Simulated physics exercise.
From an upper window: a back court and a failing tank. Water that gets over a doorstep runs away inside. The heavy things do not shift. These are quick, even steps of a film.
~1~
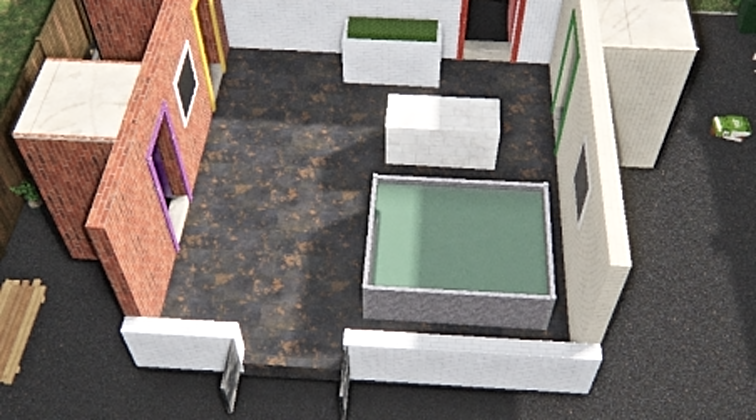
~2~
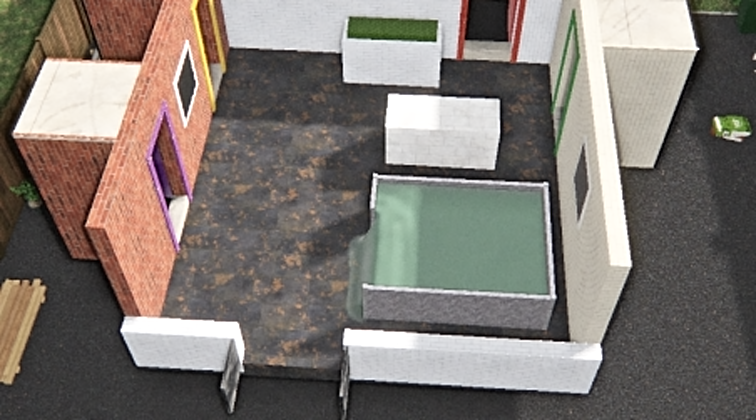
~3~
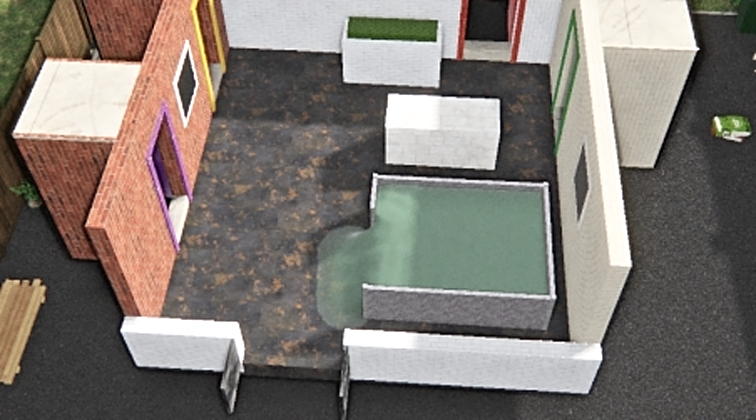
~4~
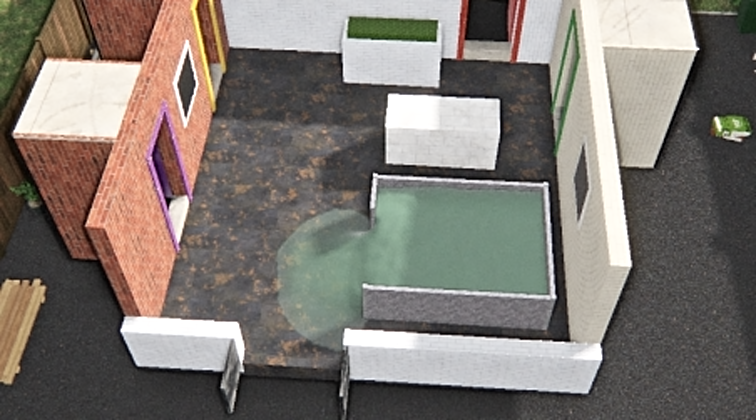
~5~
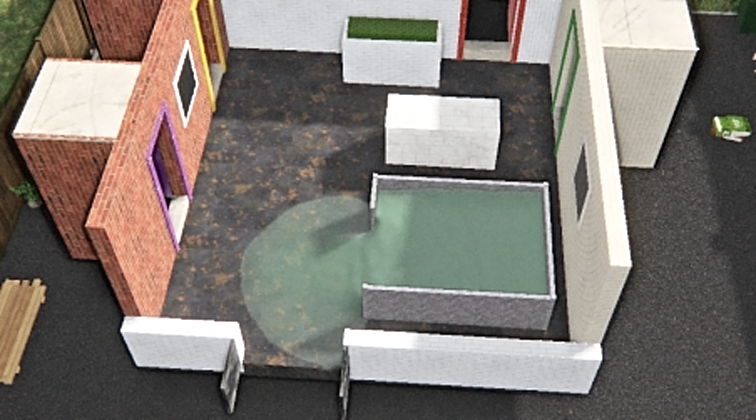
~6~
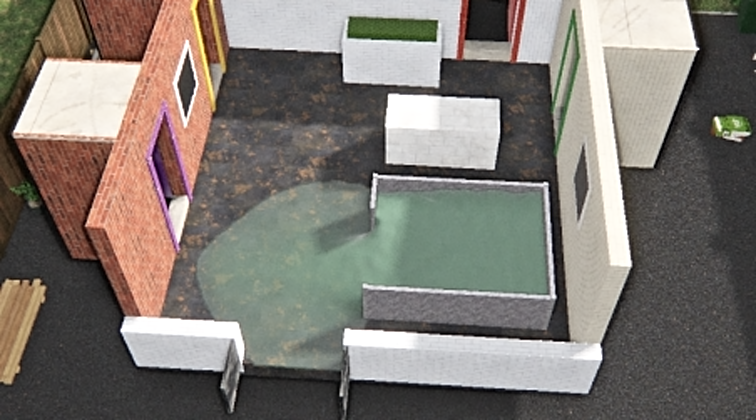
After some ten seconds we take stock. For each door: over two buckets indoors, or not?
One by one: The purple door lets in a lot; the green door admits no more than that; the yellow door admits no more than that; the red door admits no more than that.
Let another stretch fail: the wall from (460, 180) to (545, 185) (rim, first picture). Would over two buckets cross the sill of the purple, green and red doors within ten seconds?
Then: The purple door is under; the green door lets more in; the red door takes more.
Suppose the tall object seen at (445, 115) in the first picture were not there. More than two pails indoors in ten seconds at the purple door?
In short: Purple door is over.
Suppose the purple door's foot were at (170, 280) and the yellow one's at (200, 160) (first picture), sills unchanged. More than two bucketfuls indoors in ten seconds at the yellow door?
In short: Yellow holds.
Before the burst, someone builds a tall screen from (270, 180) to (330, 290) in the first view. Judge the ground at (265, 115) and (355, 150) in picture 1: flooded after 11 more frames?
As listed: Covered, under water.
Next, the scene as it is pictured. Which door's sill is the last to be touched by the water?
I say the door marked green.
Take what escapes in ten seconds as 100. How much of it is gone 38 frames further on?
Close to 75 %.
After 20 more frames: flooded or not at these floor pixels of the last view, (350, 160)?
There: Clear.
A moment on, water covers 30 % of the floor; the purple door under two buckets in, the green door not reached, the yellow door not reached, the red door not reached.
Next, water covers 35 % of the floor; the purple door over two buckets in, the green door not reached, the yellow door wet at the sill, nothing in, the red door not reached.
Then, water covers 50 % of the floor; the purple door far over two buckets in, the green door not reached, the yellow door wet at the sill, nothing in, the red door not reached.
Later, water covers 70 % of the floor; the purple door far over two buckets in, the green door not reached, the yellow door wet at the sill, nothing in, the red door wet at the sill, nothing in.
In the end, water covers 90 % of the floor; the purple door far over two buckets in, the green door wet at the sill, nothing in, the yellow door wet at the sill, nothing in, the red door wet at the sill, nothing in.
